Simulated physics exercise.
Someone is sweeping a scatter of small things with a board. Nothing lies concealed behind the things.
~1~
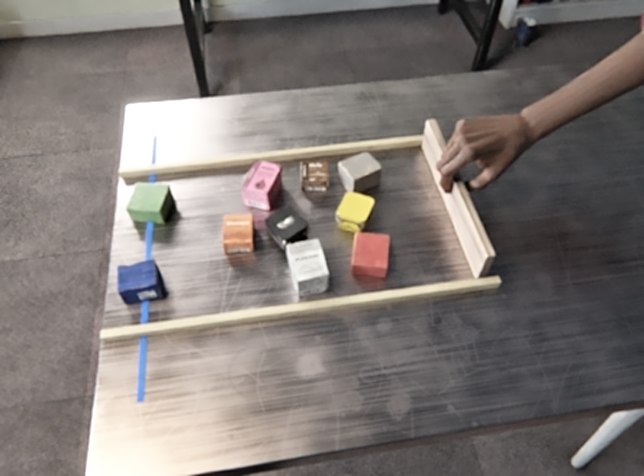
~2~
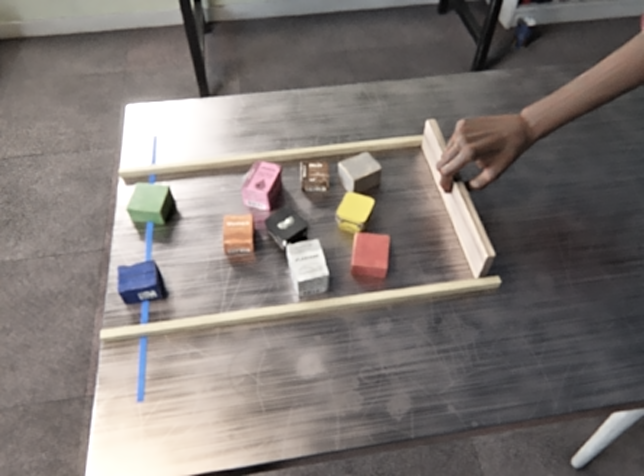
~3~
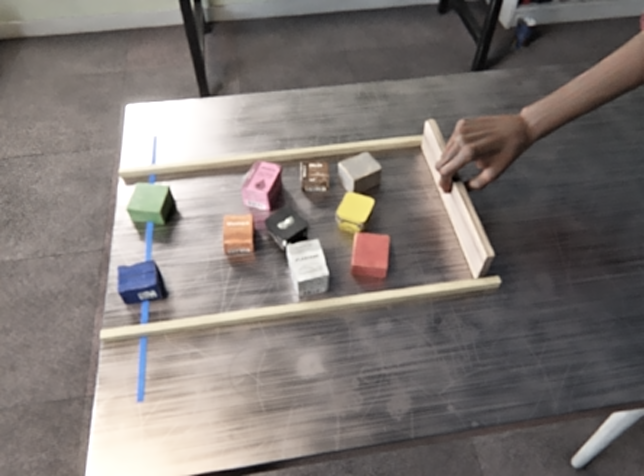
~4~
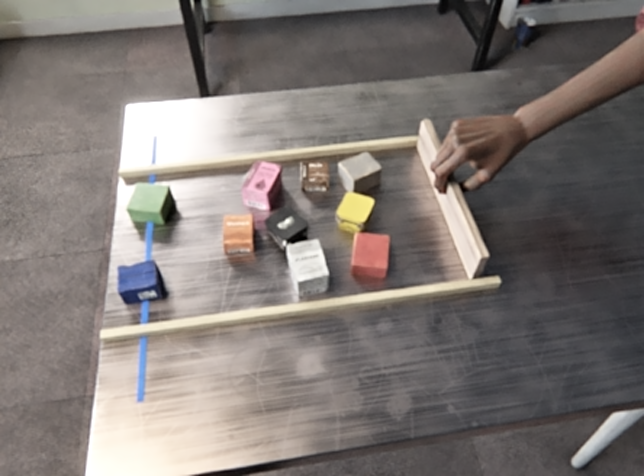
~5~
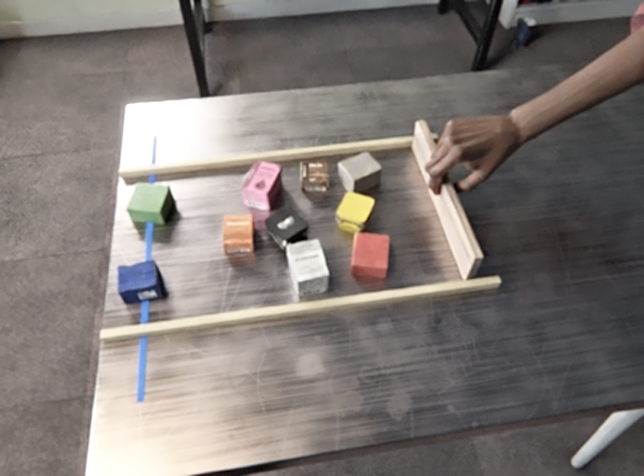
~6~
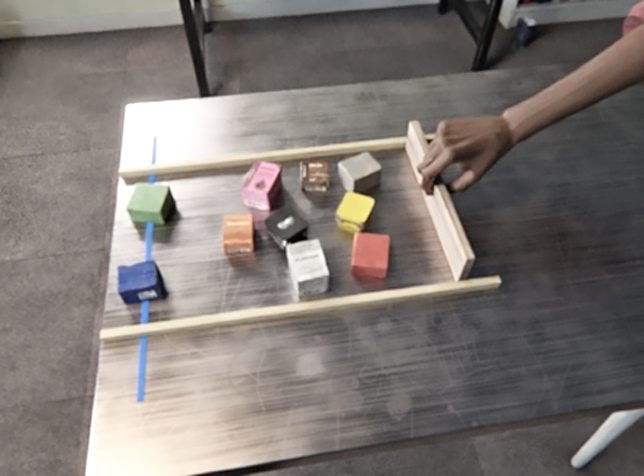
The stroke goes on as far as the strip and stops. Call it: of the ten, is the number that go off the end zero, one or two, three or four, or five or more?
Five or more go off.
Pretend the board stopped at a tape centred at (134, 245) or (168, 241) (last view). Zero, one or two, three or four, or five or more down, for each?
The first spot gives five or more and the second gives either three or four.
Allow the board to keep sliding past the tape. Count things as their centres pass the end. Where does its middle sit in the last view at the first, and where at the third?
First around (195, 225), then around (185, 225).
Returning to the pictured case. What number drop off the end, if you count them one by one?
The count is 7.
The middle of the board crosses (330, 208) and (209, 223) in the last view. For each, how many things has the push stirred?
Counting first: 7, next 10.
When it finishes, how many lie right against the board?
The count is 3.
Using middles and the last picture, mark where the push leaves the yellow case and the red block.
Result: One about (131, 248), other about (126, 290).
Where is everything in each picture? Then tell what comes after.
In the first picture, blue box (140, 282); green block (150, 203); orange box (239, 234); board (454, 193); tape (149, 243).
In the second picture, green block (150, 203); red block (371, 255).
In the third picture, orange box (239, 234); yellow case (355, 213).
In the fourth picture, blue box (140, 282); grey block (360, 173).
In the fifth picture, green block (150, 203); black case (287, 229).
In the sixth picture, blue box (140, 282); green block (150, 203); orange box (239, 234); board (436, 195); tape (149, 243).
Soon after, none off yet; blue box at rest near (140, 282); green block at rest near (150, 203); orange box at rest near (237, 233).
By the end, the number that fall off is five or more; fallen, brown box, white box, black case, pink box, orange box, green block and blue box.
